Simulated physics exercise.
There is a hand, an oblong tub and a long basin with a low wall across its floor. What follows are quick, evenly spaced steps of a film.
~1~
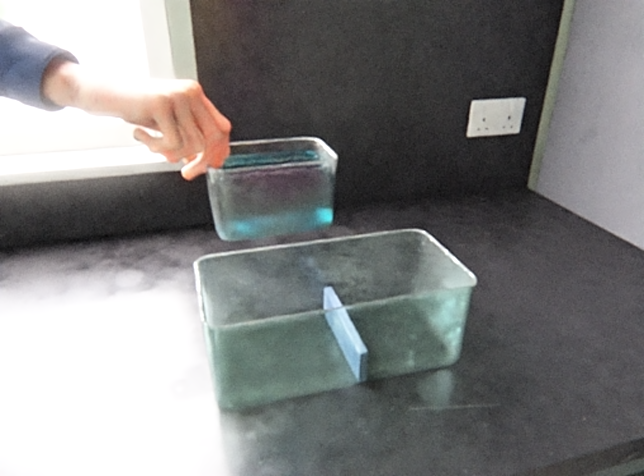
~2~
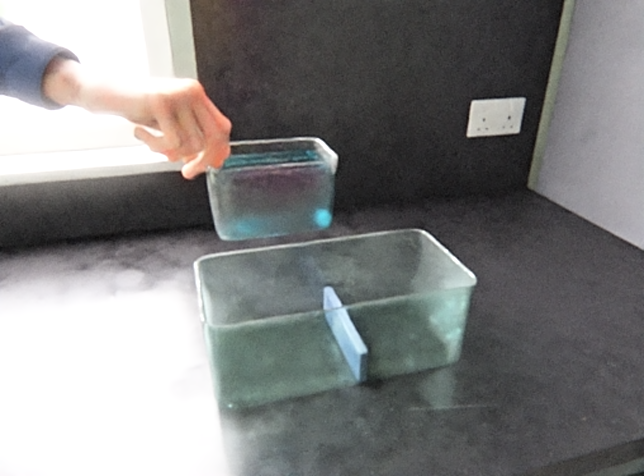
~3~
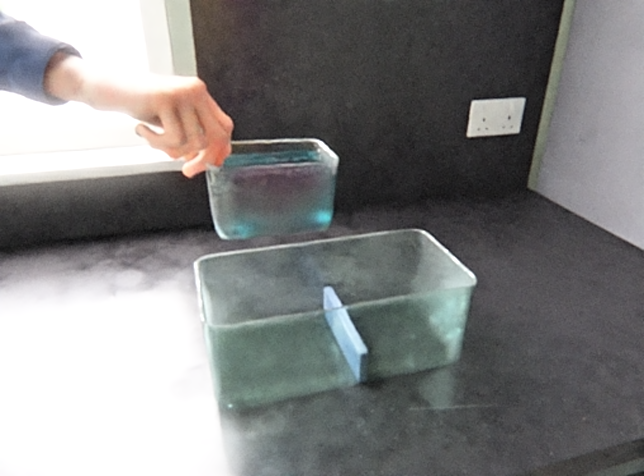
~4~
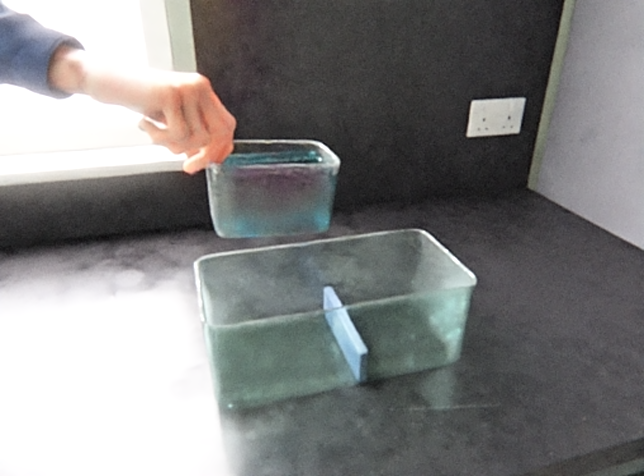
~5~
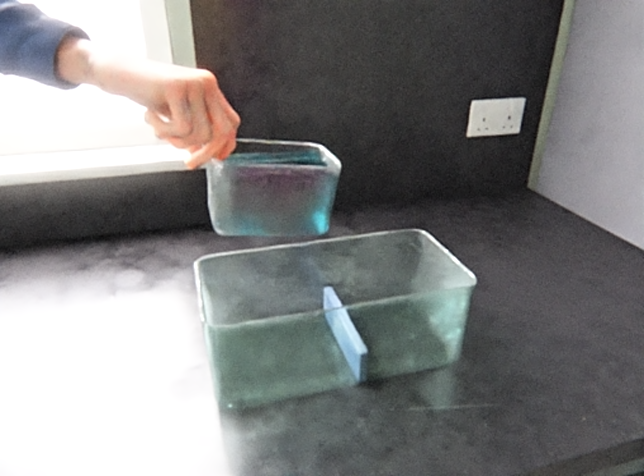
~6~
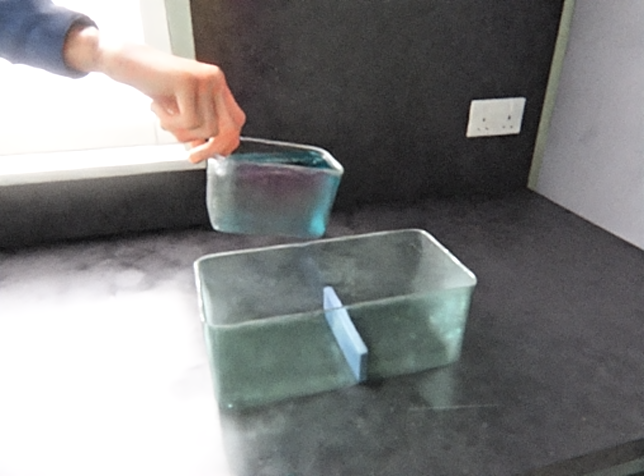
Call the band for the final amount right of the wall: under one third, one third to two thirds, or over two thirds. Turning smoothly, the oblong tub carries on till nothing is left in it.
Band: Over two thirds.
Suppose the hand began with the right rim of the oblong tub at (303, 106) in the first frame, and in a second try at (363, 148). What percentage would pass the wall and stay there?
First try 75 %, second try 95 %.
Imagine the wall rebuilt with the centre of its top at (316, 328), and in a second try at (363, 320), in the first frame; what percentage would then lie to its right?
The first position gives around 95 percent, the second around 65 percent.
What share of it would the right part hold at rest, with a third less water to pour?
Result: Around 70 per cent.
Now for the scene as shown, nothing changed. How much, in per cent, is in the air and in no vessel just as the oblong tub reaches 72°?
Somewhere around 30 per cent of it.
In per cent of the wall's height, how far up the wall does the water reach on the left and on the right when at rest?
About 10 on the left and about 60 on the right.
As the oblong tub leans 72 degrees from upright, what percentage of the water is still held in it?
Some 50 in a hundred has yet to spill out.
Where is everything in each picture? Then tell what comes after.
It leans 0°; its right rim is at (328, 150); the water meets the walls at (208, 168) and (325, 158); the long basin's rim runs from (199, 291) to (448, 254); the wall's top is at (344, 317), in the first picture.
It leans 0°; its right rim is at (328, 150); the water meets the walls at (208, 168) and (325, 158), in the second picture.
It leans 2°; its right rim is at (329, 152); the water meets the walls at (209, 167) and (325, 159), in the third picture.
It leans 4°; its right rim is at (330, 154); the water meets the walls at (210, 167) and (326, 159), in the fourth picture.
It leans 7°; its right rim is at (332, 157); the water meets the walls at (211, 167) and (327, 160), in the fifth picture.
It leans 12°; its right rim is at (333, 162); the water meets the walls at (213, 168) and (329, 160), in the sixth picture.
A moment on, the oblong tub is tipped part way and 50 per cent is still to pour, 0 is left of the wall and 19 right of it.
Next, the oblong tub is tipped right over and 6 per cent is still to pour, 9 is left of the wall and 80 right of it.
Then the oblong tub is tipped right over and 0 per cent is still to pour, 19 is left of the wall and 80 right of it.
Later the oblong tub is tipped right over and 0 per cent is still to pour, 19 is left of the wall and 80 right of it.
In the end 19 per cent lies left of the wall, 80 right of it and 1 outside.
